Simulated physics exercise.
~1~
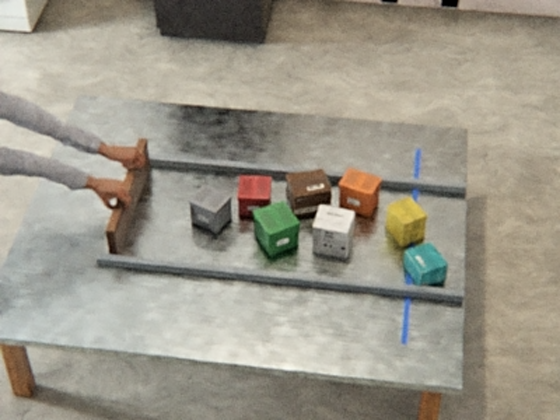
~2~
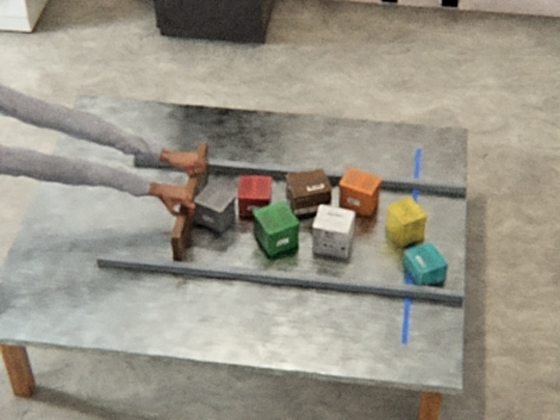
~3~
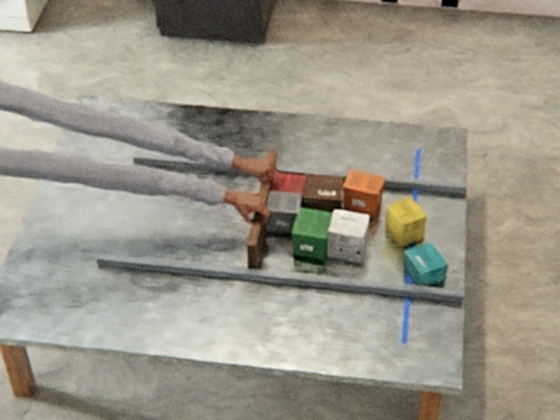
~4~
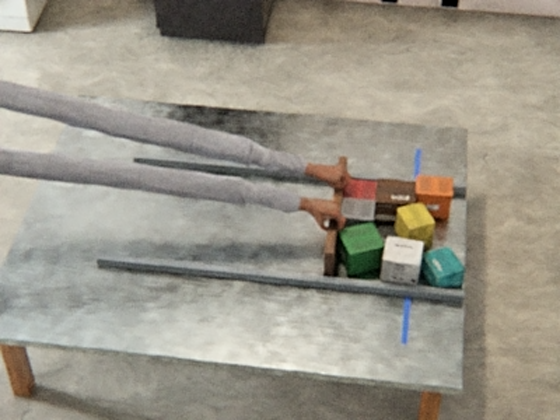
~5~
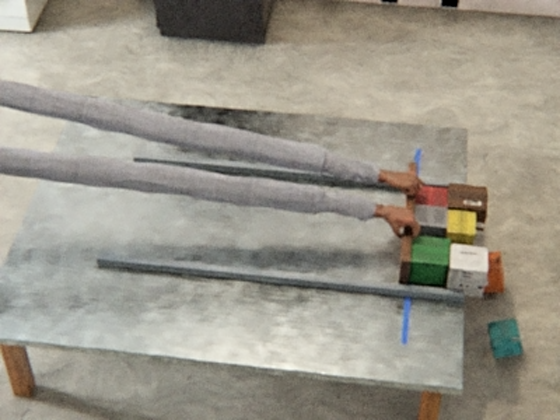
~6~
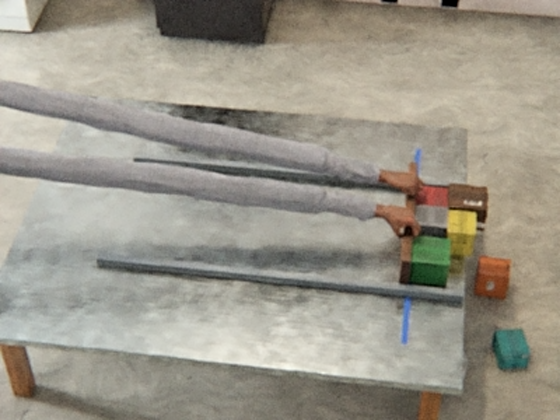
On a raised deck, two arms push a plank right, sending three boxes off the edge.
